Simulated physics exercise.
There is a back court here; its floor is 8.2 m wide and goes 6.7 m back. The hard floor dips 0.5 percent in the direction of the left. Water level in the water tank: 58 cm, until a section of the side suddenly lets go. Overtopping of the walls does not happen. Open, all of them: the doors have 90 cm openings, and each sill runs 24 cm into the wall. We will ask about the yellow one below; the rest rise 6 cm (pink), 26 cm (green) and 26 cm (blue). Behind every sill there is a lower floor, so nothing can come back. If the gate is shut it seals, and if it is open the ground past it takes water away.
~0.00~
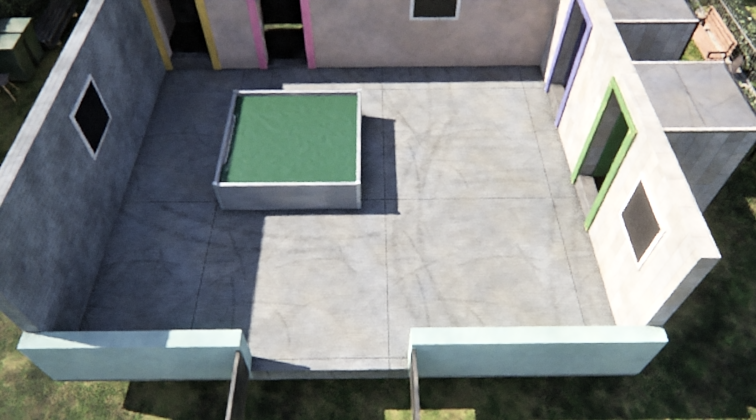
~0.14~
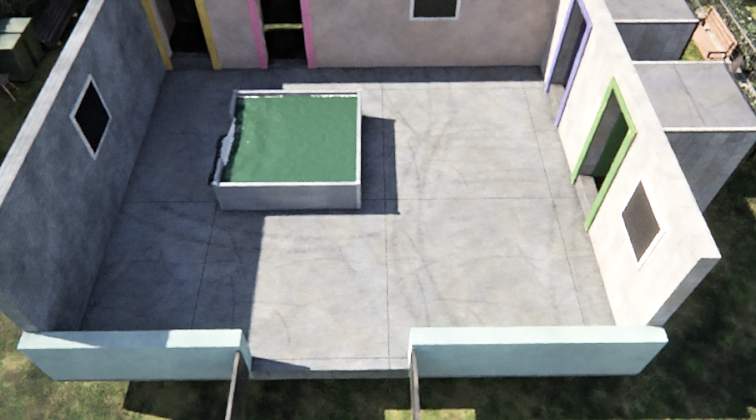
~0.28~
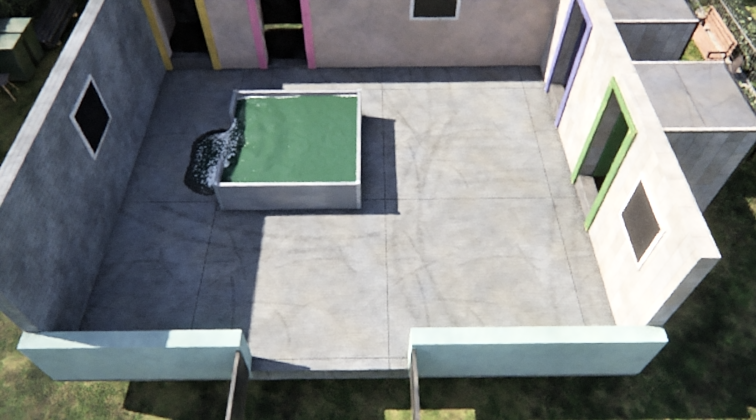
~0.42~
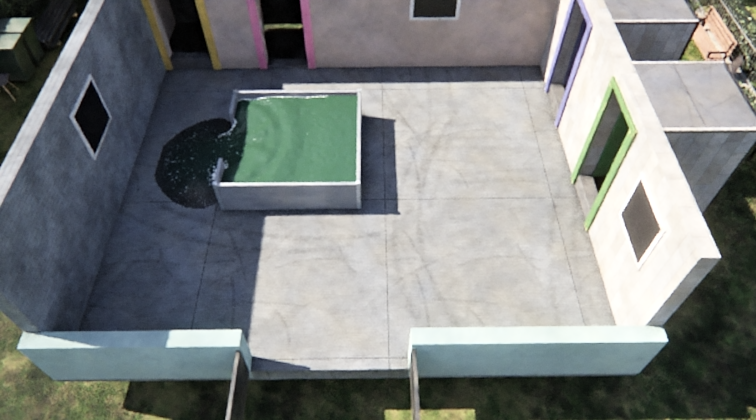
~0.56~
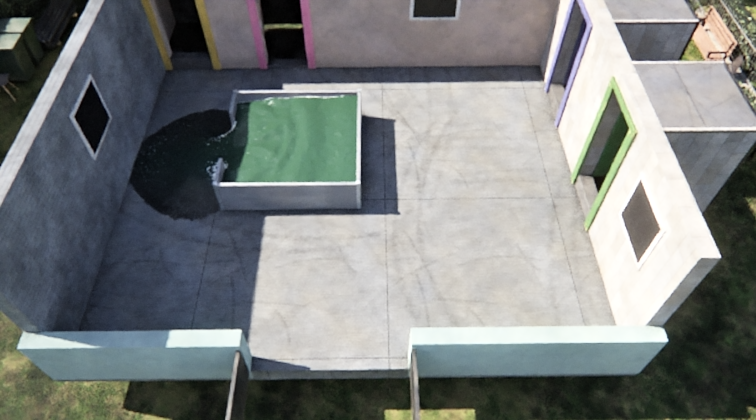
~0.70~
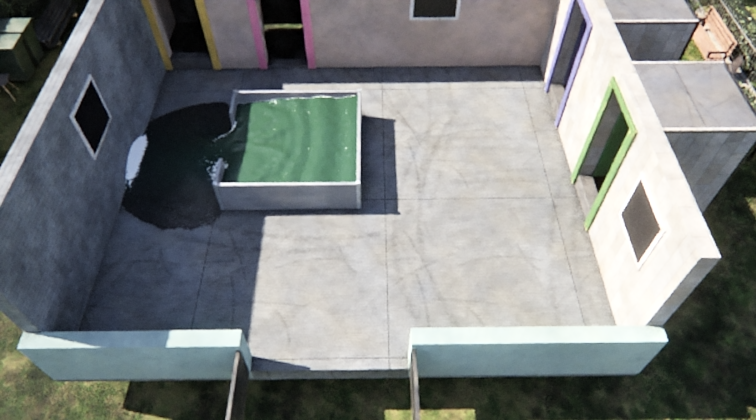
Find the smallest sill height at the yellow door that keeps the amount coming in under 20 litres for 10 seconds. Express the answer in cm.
The smallest height is roughly 26 cm.
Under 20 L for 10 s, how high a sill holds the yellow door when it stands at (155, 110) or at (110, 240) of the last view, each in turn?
17 and 11.0 cm.
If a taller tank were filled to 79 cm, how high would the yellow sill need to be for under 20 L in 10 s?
About 37 centimetres.
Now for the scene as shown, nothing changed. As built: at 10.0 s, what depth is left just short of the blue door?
9.0 cm.
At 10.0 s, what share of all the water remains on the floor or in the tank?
Around 96 per cent of the water.
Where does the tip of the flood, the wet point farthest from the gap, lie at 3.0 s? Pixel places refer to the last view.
The farthest wet point sits near (70, 357).
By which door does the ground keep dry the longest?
Green, last of all.
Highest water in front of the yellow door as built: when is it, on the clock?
The level tops out around 3.0 s.
After 1.4 s water covers 10 % of the floor, deepest (40 cm) near (137, 160); it has not reached the yellow door.
After 3.0 s water covers 25 % of the floor, deepest (34 cm) near (166, 75); 30 cm at the yellow door, 10 litres in over its 26 cm sill.
After 10.0 s water covers 95 % of the floor, deepest (12 cm) near (164, 80); 11 cm at the yellow door, 18 litres in over its 26 cm sill.
At the yellow door as built, the water arrived by 1.8 s and peaked near 30 cm at 3.0 s.
With a sill of 20.5 cm, 61 litres would have come in within the 10 s; with 28 cm, 10 litres. So under 20 litres takes about 26 cm.
